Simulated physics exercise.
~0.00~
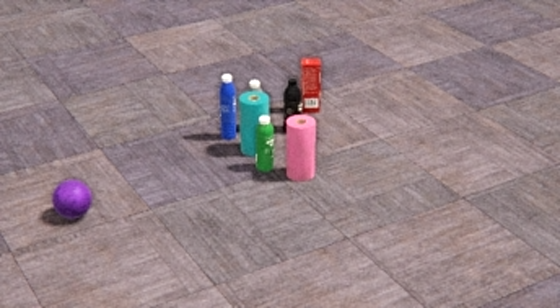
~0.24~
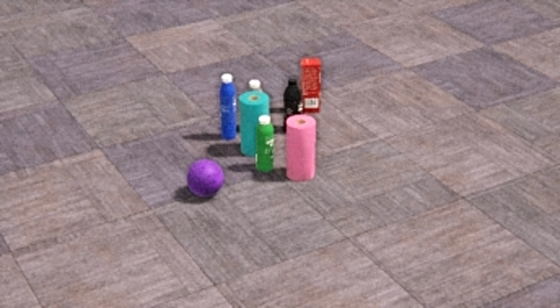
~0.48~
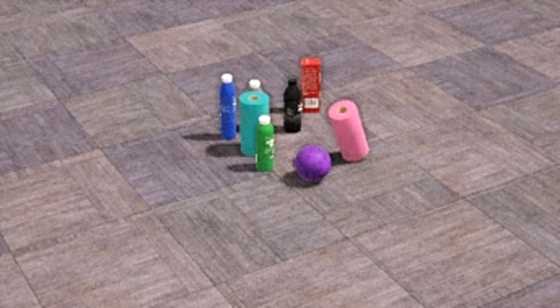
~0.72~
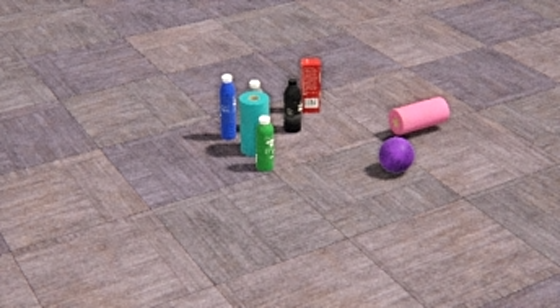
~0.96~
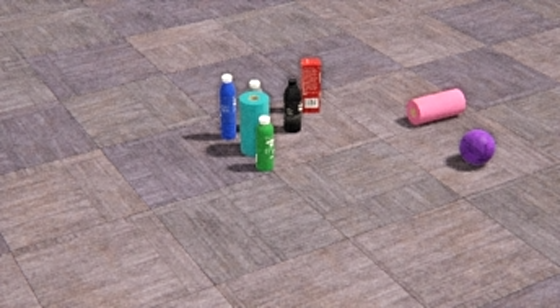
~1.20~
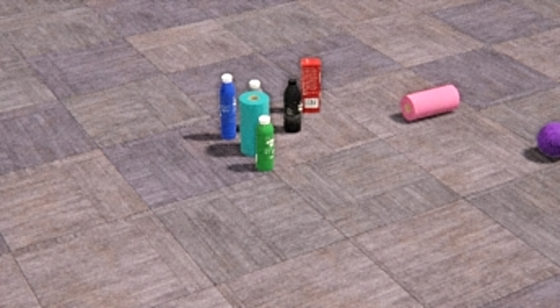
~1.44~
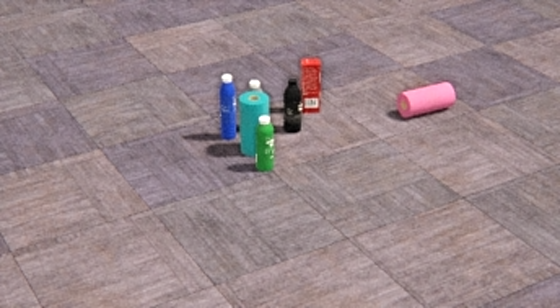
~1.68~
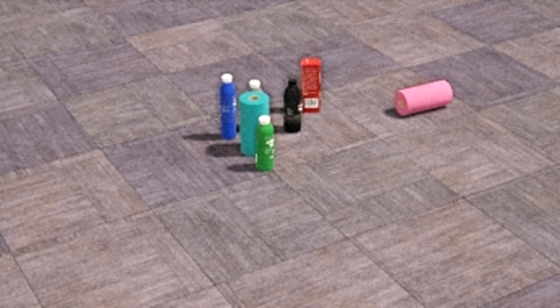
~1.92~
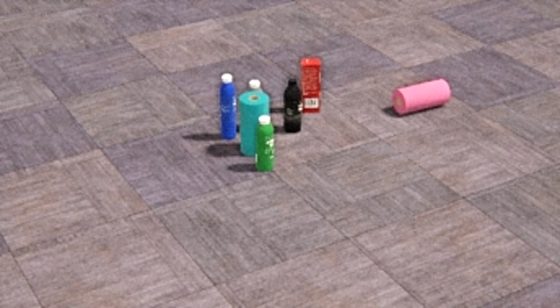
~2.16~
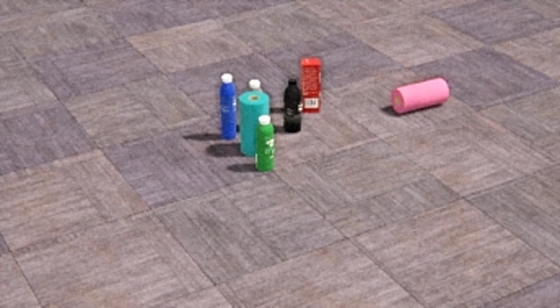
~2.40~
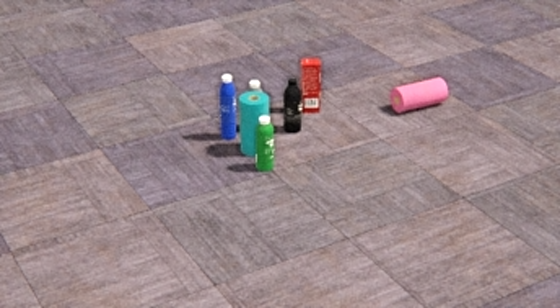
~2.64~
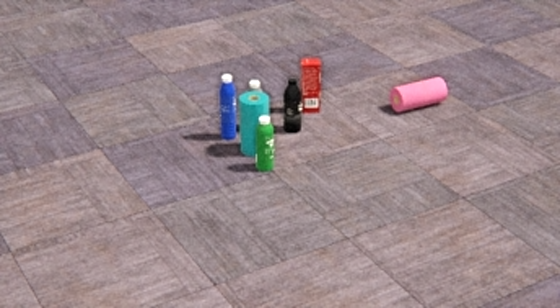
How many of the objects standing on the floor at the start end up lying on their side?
Only one of them, the pink roll, ends up lying on its side.
